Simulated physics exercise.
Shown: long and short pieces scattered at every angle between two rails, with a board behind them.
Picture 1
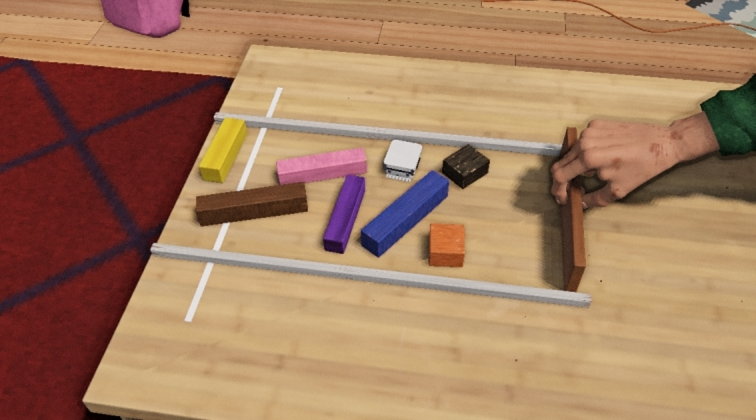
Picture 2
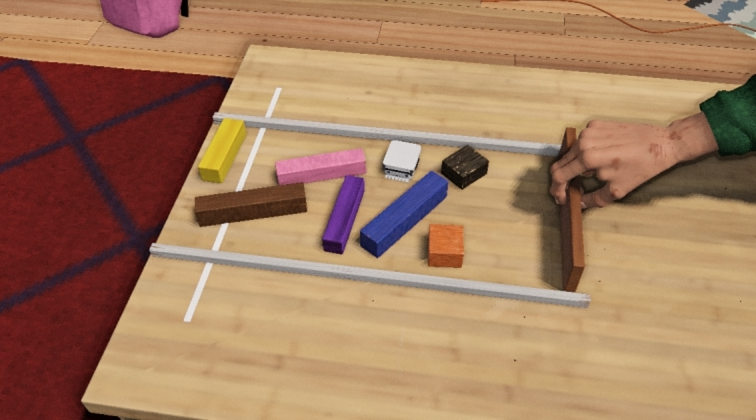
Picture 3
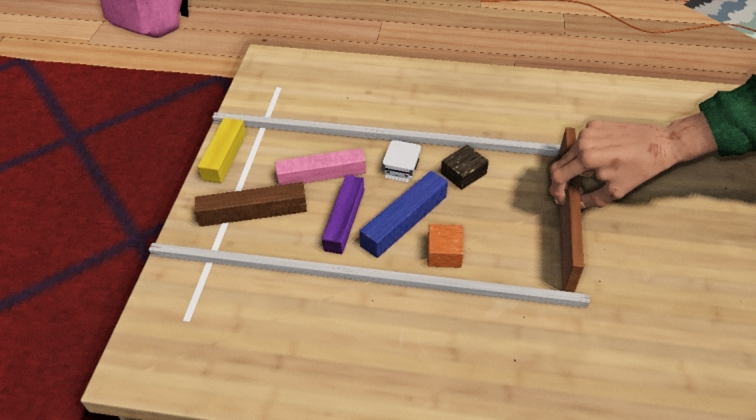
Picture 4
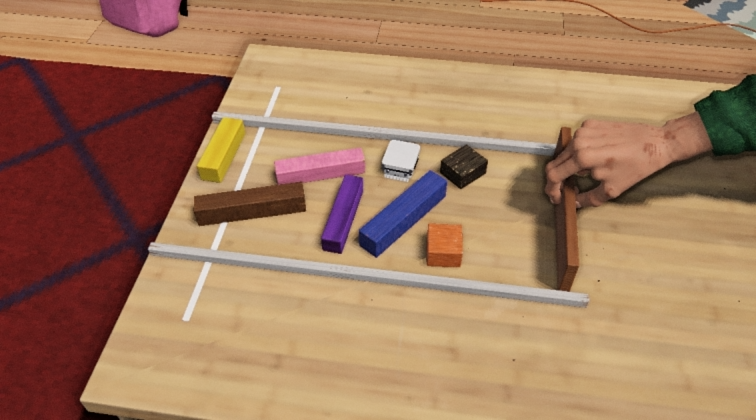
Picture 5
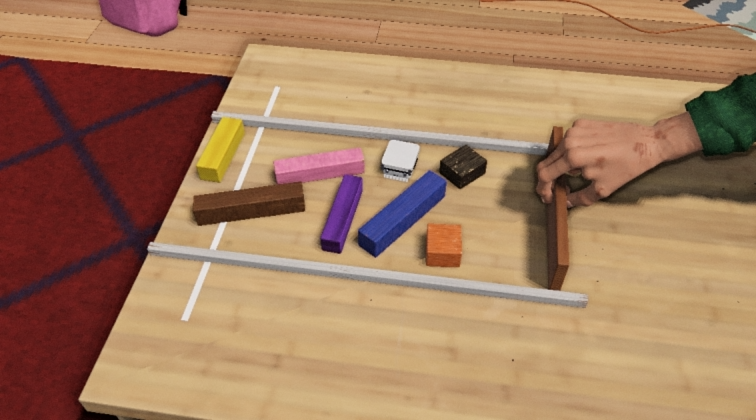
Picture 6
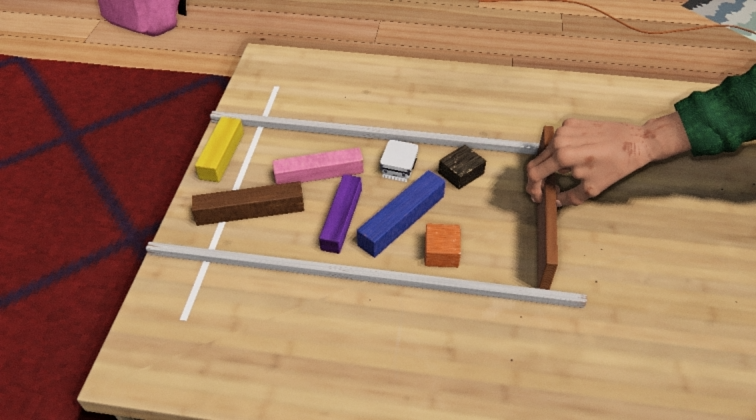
The clip shows colored blocks and bars scattered between two pale rails on a wooden table, crossed by a white strip at left; a hand holds a brown board upright, still at first, then slides it slightly left.
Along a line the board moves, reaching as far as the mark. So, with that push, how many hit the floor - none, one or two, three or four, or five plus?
I'd say three or four.
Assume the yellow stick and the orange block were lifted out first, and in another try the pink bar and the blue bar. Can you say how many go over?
First try: 2 fallen; other try: 1.
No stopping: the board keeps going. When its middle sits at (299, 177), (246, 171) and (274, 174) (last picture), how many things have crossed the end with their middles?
Past the end: 0, 3 and 1.
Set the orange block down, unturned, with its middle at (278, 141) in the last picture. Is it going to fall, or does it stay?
It topples off.
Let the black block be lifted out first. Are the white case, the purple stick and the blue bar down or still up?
Note: White case is on by the end; purple stick is on by the end; blue bar is on by the end.
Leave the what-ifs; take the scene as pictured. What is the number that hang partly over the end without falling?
It comes to 3.
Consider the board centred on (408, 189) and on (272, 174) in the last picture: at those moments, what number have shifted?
I make it 6 at the first spot and 8 at the other.
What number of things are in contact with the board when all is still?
Contact count: 3.
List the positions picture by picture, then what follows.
The first frame shows yellow stick (224, 150); brown bar (253, 204); pink bar (322, 167); board (571, 205); tape (241, 186).
The second frame shows brown bar (252, 205); board (570, 206).
The third frame shows pink bar (321, 167); black block (464, 167).
The fourth frame shows yellow stick (222, 149); white case (401, 161).
The fifth frame shows brown bar (250, 204); blue bar (404, 212).
The sixth frame shows yellow stick (220, 148); brown bar (249, 204); pink bar (318, 167); board (546, 204); tape (237, 185).
A little later, none off yet; yellow stick at rest near (220, 148); brown bar at rest near (249, 204); pink bar at rest near (318, 167).
Next, none off yet; yellow stick at rest near (217, 148); brown bar shifted a little near (239, 197); pink bar shifted about its own width near (260, 164).
Later still, none off yet; yellow stick shifted a little near (196, 143); brown bar shifted a little near (204, 182); pink bar shifted about its own width near (204, 158).
When it is over, the number that fall off is three or four; down, pink bar, brown bar and yellow stick.
